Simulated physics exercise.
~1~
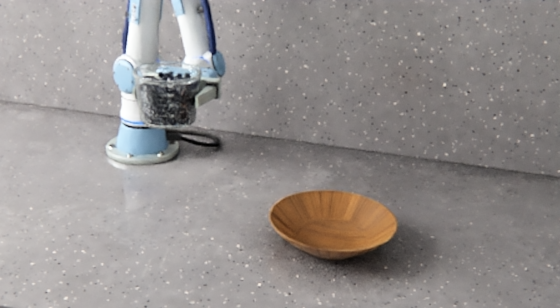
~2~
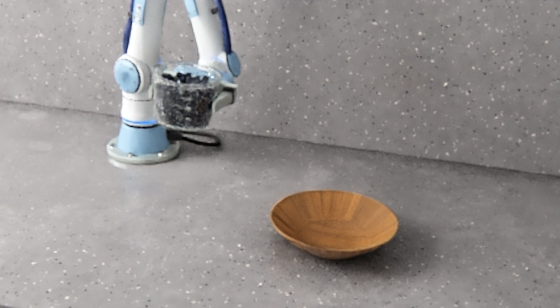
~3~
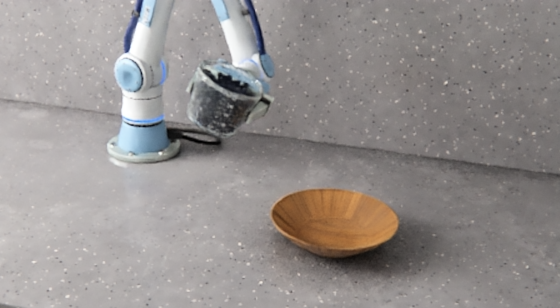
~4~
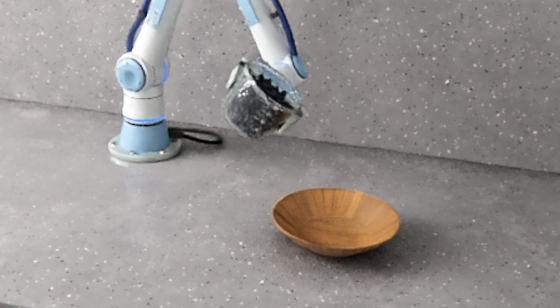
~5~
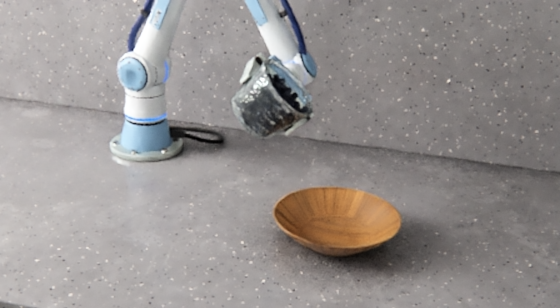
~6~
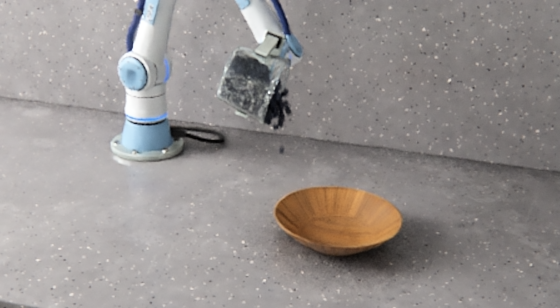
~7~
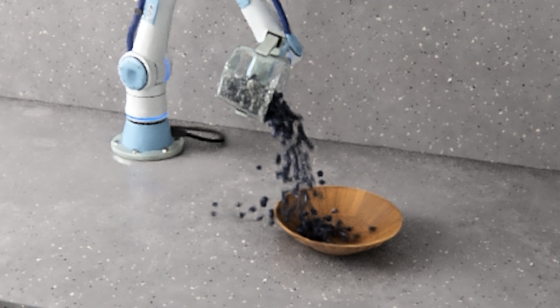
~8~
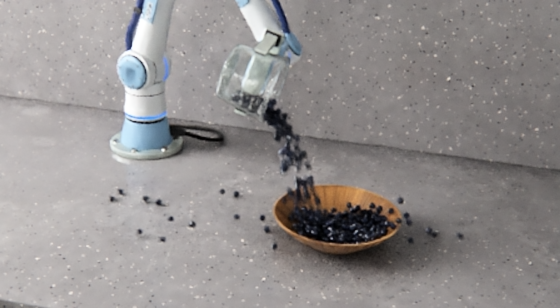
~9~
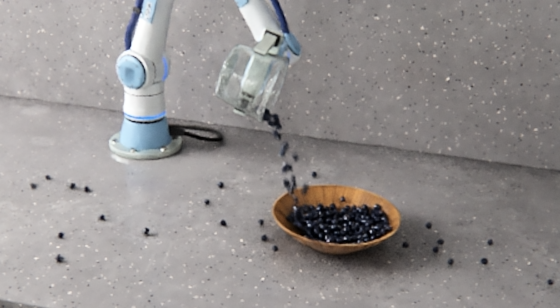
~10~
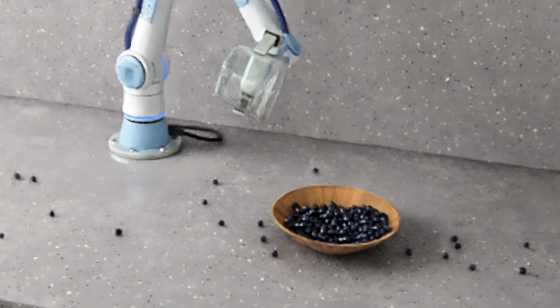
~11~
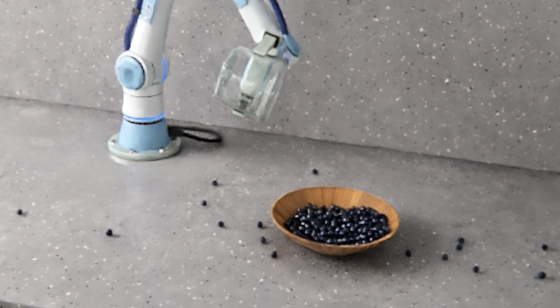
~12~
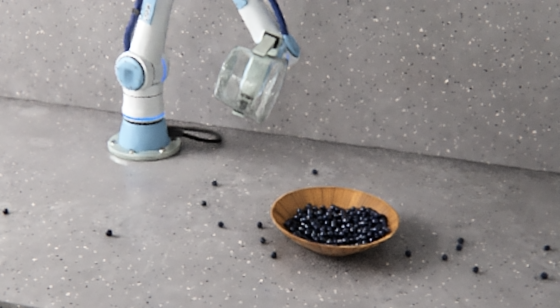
A white and light-blue robot arm stands at the back left of a speckled grey counter against a matching wall, seen from slightly above, holding a clear cup filled with small dark beads. A shallow brown wooden bowl sits to the right of centre. The arm swings the cup rightward while tilting it towards the bowl, then draws back slightly and tips it past its side. The beads pour down in a stream, most landing in the bowl while others bounce and roll across the counter. Finally the emptied cup stays tilted, with the bowl holding a dark heap and stray beads scattered around it.
